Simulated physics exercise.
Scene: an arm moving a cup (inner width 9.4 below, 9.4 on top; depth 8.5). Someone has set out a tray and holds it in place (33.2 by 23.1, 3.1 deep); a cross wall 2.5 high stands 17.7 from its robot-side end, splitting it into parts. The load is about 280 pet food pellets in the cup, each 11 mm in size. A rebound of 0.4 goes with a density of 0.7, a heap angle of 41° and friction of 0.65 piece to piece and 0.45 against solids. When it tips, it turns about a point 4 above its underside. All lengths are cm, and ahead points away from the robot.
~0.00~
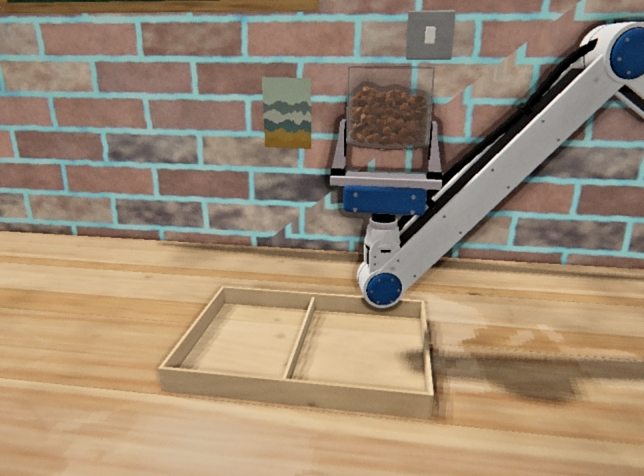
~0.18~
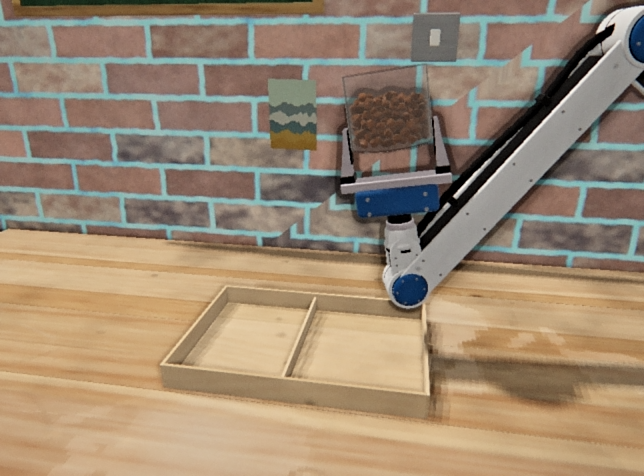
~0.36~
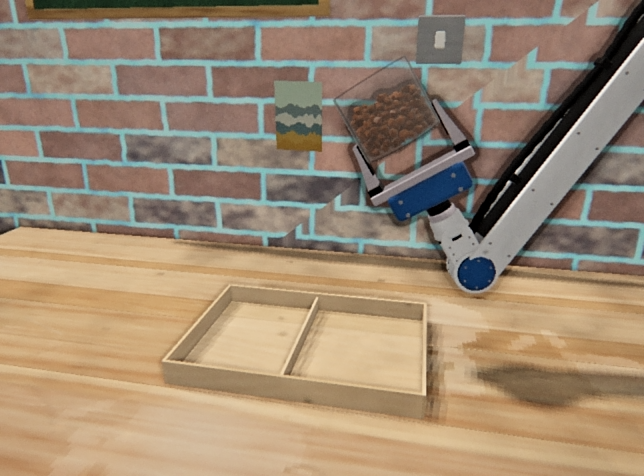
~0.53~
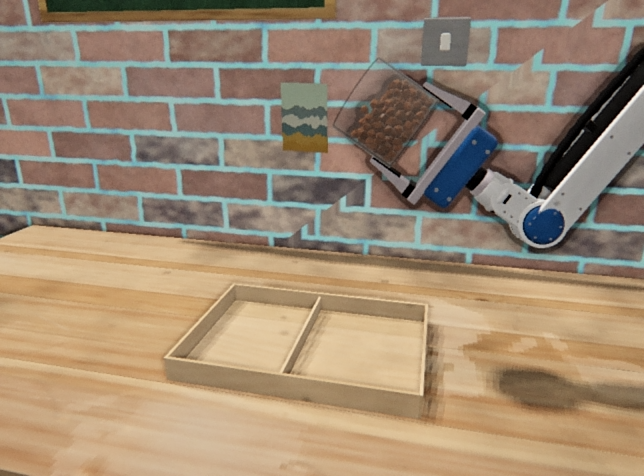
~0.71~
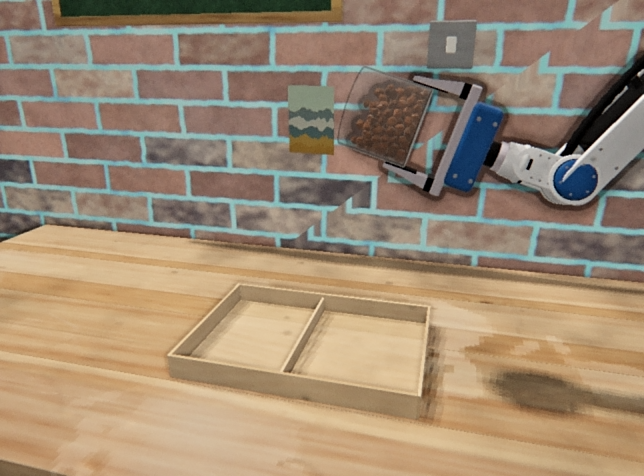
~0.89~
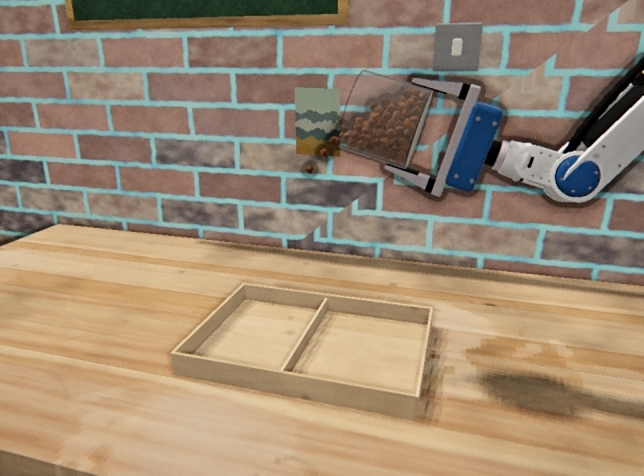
The footage shows a robotic arm holding a clear cup of brown pellets above a divided wooden tray on a table, then tilting the cup steeply to the left until a few pellets drop from its rim.
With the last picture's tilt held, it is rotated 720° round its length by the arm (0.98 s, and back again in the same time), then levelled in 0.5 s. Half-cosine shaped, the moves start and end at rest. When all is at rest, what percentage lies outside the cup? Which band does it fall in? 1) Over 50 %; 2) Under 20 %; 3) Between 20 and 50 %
The answer is 2.
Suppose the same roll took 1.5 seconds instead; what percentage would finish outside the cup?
It would come to close to 35 per cent.
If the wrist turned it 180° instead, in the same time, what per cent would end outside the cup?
Around 20 %.
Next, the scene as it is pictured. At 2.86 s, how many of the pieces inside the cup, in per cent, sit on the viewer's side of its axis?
Estimated share: About 40 %.
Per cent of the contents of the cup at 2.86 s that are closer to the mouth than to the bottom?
I reckon roughly 30 per cent.
After 1.87 s, tipped 75°, highest piece 38 above the table; 265 in the cup, 11 in the far-side part, 5 in the robot-side part, 1 on the table or floor, 1 in flight or on a rim.
After 2.86 s, tipped 75°, highest piece 37 above the table; 252 in the cup, 17 in the far-side part, 10 in the robot-side part, 4 on the table or floor.
After 3.55 s, upright, highest piece 39 above the table; 250 in the cup, 18 in the far-side part, 11 in the robot-side part, 4 on the table or floor.
After 4.25 s, upright, highest piece 39 above the table; 250 in the cup, 18 in the far-side part, 11 in the robot-side part, 4 on the table or floor.
In the end, 250 in the cup, 18 in the far-side part, 11 in the robot-side part, 4 on the table or floor. That is 12 % outside the cup.
